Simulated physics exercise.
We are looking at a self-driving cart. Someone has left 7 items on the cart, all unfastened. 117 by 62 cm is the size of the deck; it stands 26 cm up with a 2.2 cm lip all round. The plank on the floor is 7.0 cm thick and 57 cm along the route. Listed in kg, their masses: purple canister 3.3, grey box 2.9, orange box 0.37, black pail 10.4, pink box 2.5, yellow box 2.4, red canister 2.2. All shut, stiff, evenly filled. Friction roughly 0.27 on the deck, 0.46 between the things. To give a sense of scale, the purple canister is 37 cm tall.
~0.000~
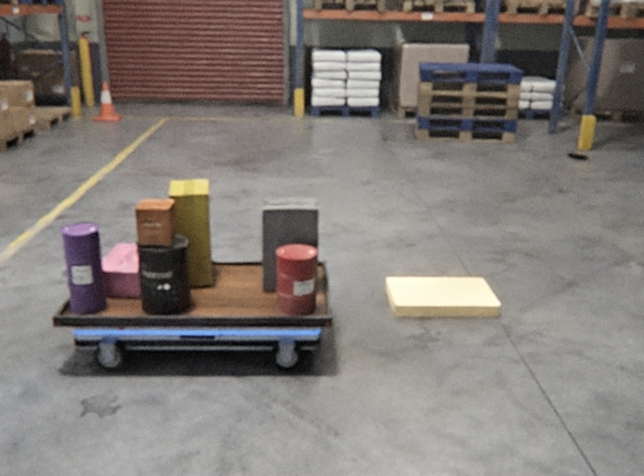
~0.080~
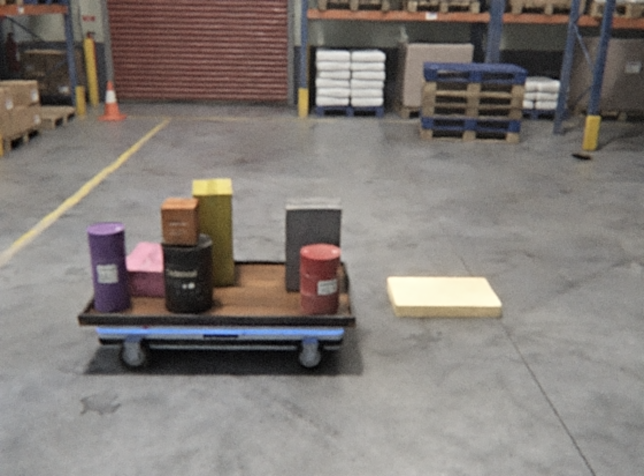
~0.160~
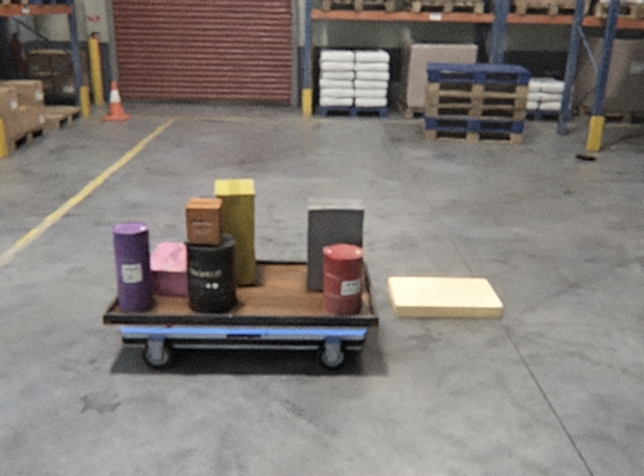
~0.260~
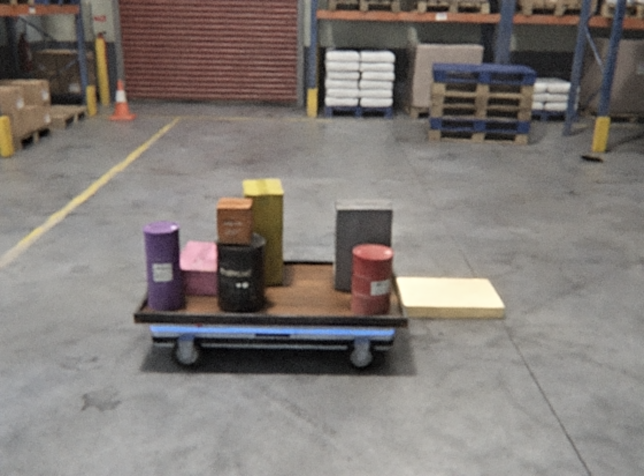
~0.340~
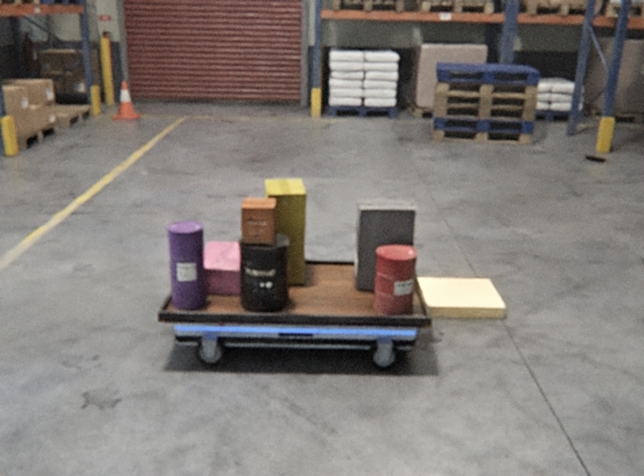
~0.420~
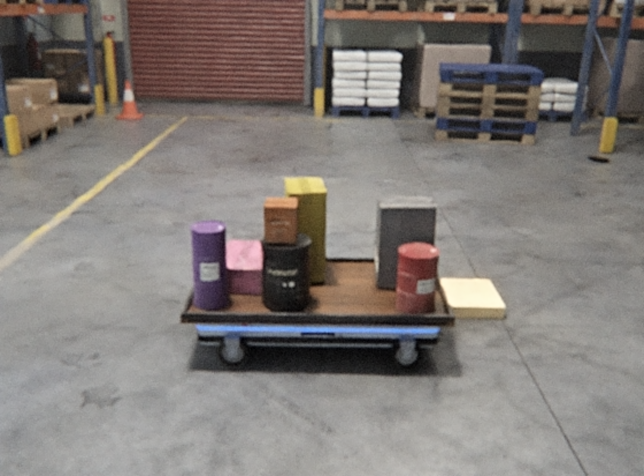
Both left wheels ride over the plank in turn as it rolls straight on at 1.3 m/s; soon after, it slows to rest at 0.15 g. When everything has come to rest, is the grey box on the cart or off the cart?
It is on the cart.
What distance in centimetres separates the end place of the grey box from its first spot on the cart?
About 36 cm.
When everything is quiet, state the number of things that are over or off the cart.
3 of them.
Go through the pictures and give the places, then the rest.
Cart has run 0 cm; grey box (290, 244); purple canister (85, 268), in the first picture.
Cart has run 10 cm; black pail (188, 273); pink box (153, 269), in the second picture.
Cart has run 21 cm; yellow box (236, 232); red canister (343, 280), in the third picture.
Cart has run 34 cm; purple canister (164, 266); orange box (235, 221), in the fourth picture.
Cart has run 44 cm; black pail (264, 272); pink box (224, 267), in the fifth picture.
Cart has run 55 cm; grey box (404, 242); yellow box (305, 230), in the sixth picture.
Around 1.12 s, cart has run 146 cm; grey box at 52° to upright near (593, 256); red canister at 28° to upright; yellow box at 18° to upright.
Around 1.62 s, cart has run 211 cm; purple canister and red canister now off the cart; grey box on its side; yellow box at 10° to upright.
Finally (3.0 s), off the cart, purple canister and red canister; on their side or leaning hard on the cart, grey box; not toppled but over 10 cm from the start, orange box and yellow box; the other 2 still in place (within 10 cm).
